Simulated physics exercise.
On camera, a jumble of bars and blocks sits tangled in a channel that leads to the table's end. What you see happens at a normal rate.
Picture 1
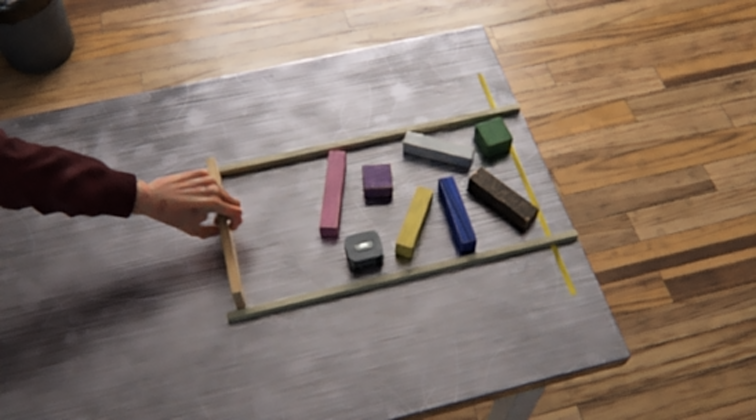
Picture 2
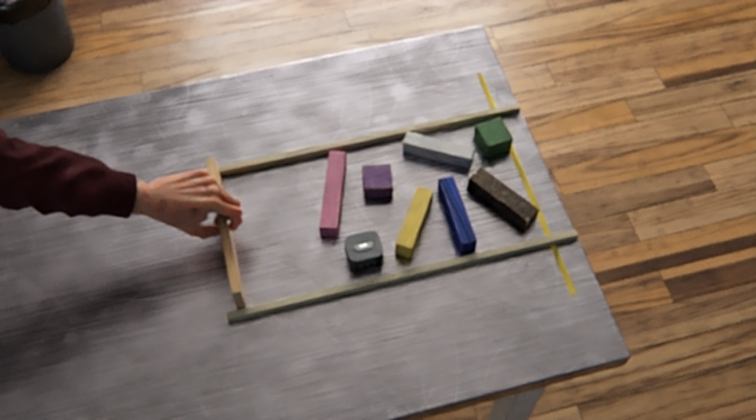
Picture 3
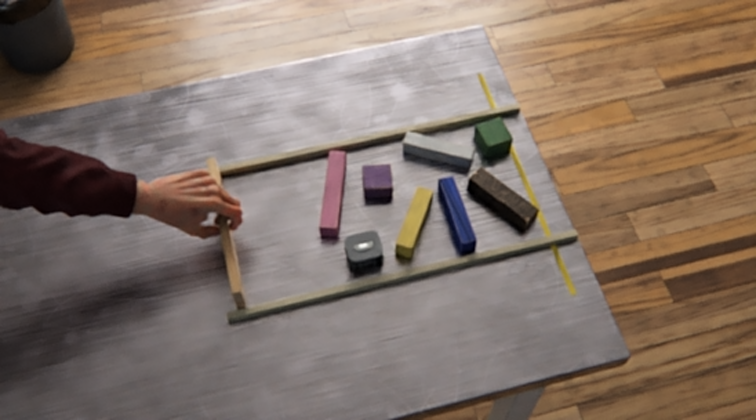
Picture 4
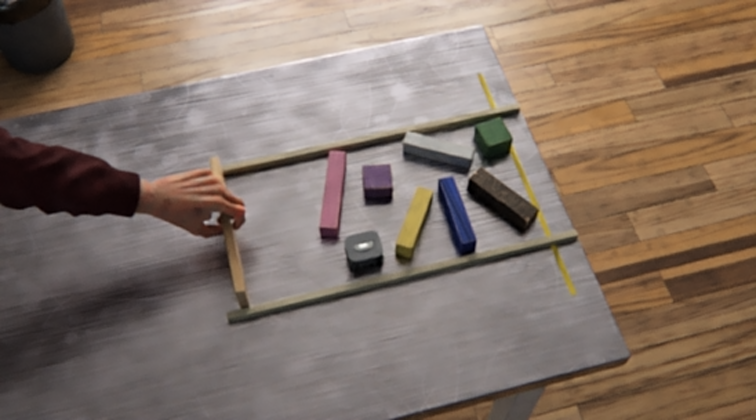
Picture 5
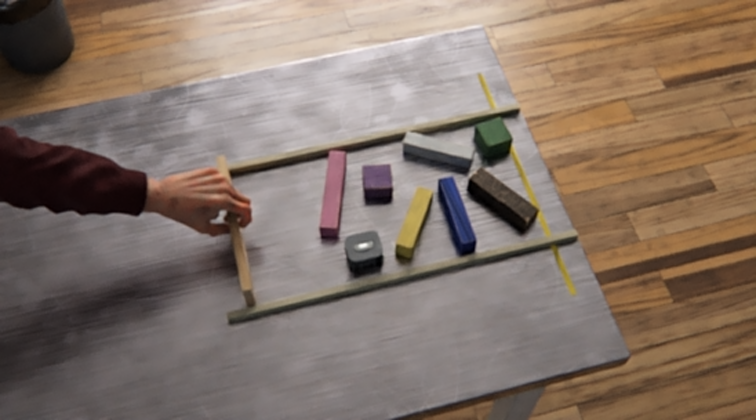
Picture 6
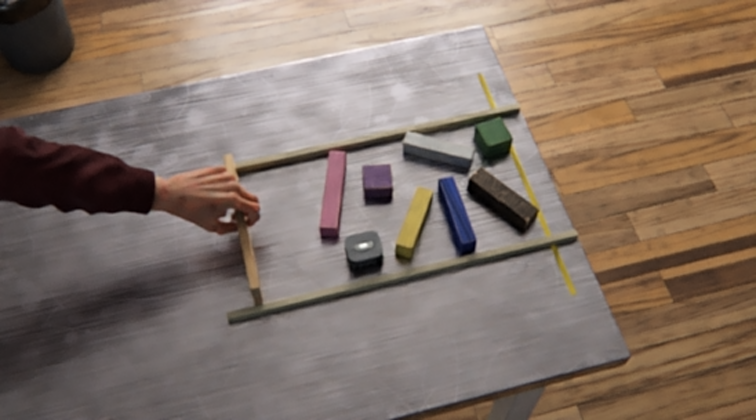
In this clip, a hand holds a wooden board at the left of a channel on a grey table and slides it slightly rightward, while the coloured bars and blocks lying between the two rails stay still.
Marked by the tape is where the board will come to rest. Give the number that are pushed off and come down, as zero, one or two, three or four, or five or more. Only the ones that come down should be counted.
Falls: More than four.
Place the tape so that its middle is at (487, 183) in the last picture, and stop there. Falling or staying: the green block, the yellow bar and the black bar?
Lab note - green block toppled, yellow bar not toppled, black bar toppled.
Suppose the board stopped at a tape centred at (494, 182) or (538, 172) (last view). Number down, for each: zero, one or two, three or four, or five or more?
The falls would be either one or two; five or more.
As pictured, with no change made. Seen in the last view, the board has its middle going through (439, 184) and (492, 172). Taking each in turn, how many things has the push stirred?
Note: First position 8; second position 8.
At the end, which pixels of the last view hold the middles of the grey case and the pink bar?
One is at about (558, 207), the other at about (523, 150).
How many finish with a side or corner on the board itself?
That comes to 2.
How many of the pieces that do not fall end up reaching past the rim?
That'd be 1.
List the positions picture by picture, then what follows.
Green block (493, 138); black bar (503, 198); white bar (438, 150); board (226, 232); tape (523, 175), in the first frame.
Black bar (502, 198); blue stick (457, 214), in the second frame.
White bar (438, 150); yellow bar (415, 222), in the third frame.
Green block (493, 138); grey case (364, 251), in the fourth frame.
Black bar (502, 198); purple block (378, 181), in the fifth frame.
Green block (493, 138); black bar (502, 198); white bar (438, 150); board (243, 228); tape (523, 175), in the sixth frame.
A little later, none off yet; green block at rest near (493, 138); black bar at rest near (502, 198); white bar at rest near (438, 150).
When it is over, the number that fall off is five or more; down, purple block, yellow bar, blue stick, white bar, black bar and green block.
